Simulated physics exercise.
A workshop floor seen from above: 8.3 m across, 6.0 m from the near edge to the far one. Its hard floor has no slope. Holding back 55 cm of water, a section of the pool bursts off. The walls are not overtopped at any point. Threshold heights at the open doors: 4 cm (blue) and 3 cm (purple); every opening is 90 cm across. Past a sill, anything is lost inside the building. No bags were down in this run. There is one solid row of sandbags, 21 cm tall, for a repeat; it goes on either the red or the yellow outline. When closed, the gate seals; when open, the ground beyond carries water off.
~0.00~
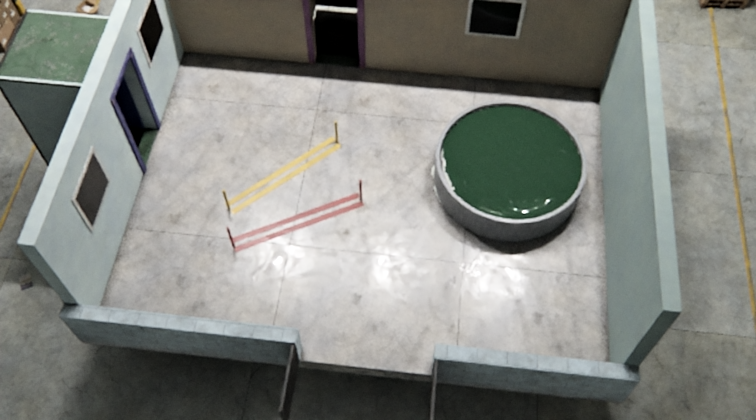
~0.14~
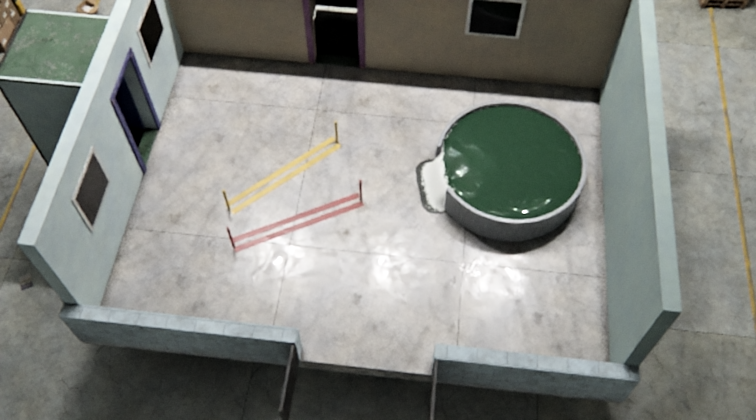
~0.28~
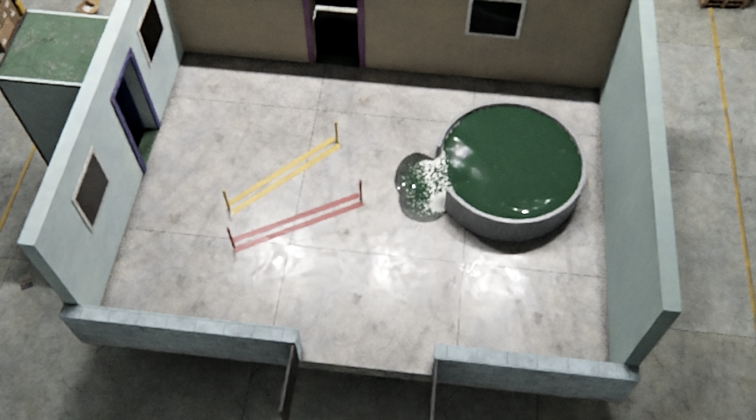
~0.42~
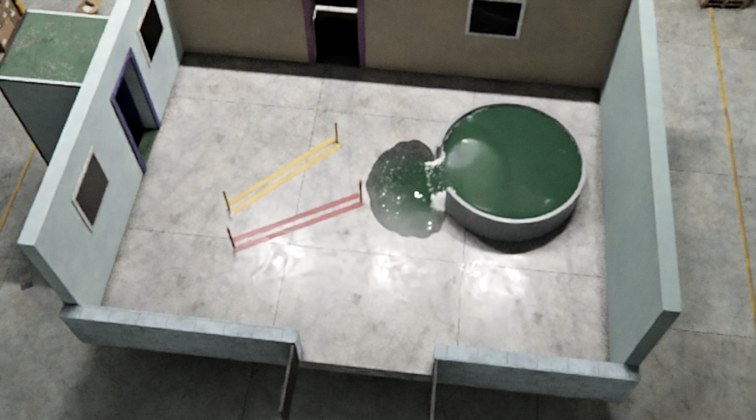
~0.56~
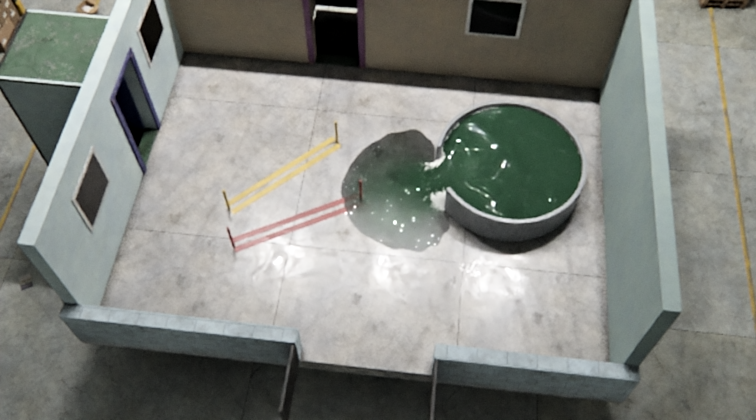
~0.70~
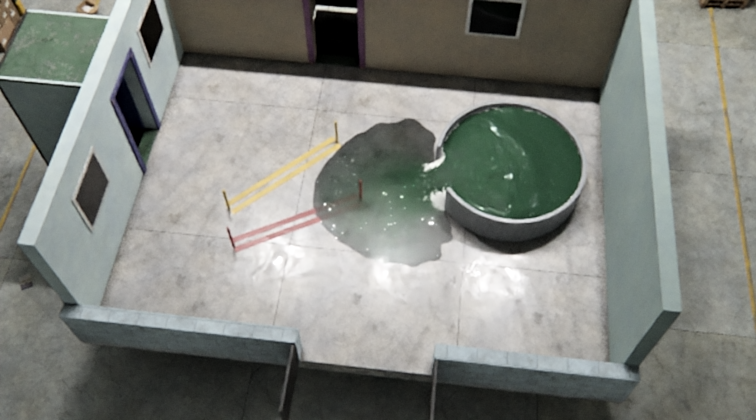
Round green pool bursting open on its left side, water spreading across the pale floor and over part of the red outline.
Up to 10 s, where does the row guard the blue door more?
On the yellow outline.
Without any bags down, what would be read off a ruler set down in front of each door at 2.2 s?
Depth (cm) - blue: 0, purple: 0.
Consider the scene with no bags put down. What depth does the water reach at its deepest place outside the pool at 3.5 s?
28 cm.
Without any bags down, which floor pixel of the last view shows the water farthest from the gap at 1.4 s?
The farthest wet point sits close to (219, 229).
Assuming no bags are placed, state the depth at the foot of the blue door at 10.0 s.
Some 8.0 cm.
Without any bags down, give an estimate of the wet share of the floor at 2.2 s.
Some 45 per cent of it.
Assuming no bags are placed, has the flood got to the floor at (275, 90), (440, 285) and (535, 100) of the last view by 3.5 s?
Respectively: Covered, clear and clear.
After 1.4 s water covers 25 % of the floor and is deepest (28 cm) near (430, 189) in the run without bags; in at the blue door, 0 L with no bags, 0 L with the row on red, 0 L on yellow.
After 2.2 s water covers 45 % of the floor and is deepest (24 cm) near (430, 189) in the run without bags; in at the blue door, 0 L with no bags, 0 L with the row on red, 0 L on yellow.
After 3.5 s water covers 60 % of the floor and is deepest (28 cm) near (95, 323) in the run without bags; in at the blue door, 31 L with no bags, 38 L with the row on red, 0 L on yellow.
After 6.0 s water covers 60 % of the floor and is deepest (14 cm) near (240, 318) in the run without bags; in at the blue door, 83 L with no bags, 87 L with the row on red, 0 L on yellow.
After 10.0 s water covers 70 % of the floor and is deepest (10 cm) near (182, 60) in the run without bags; in at the blue door, 146 L with no bags, 166 L with the row on red, 2 L on yellow.
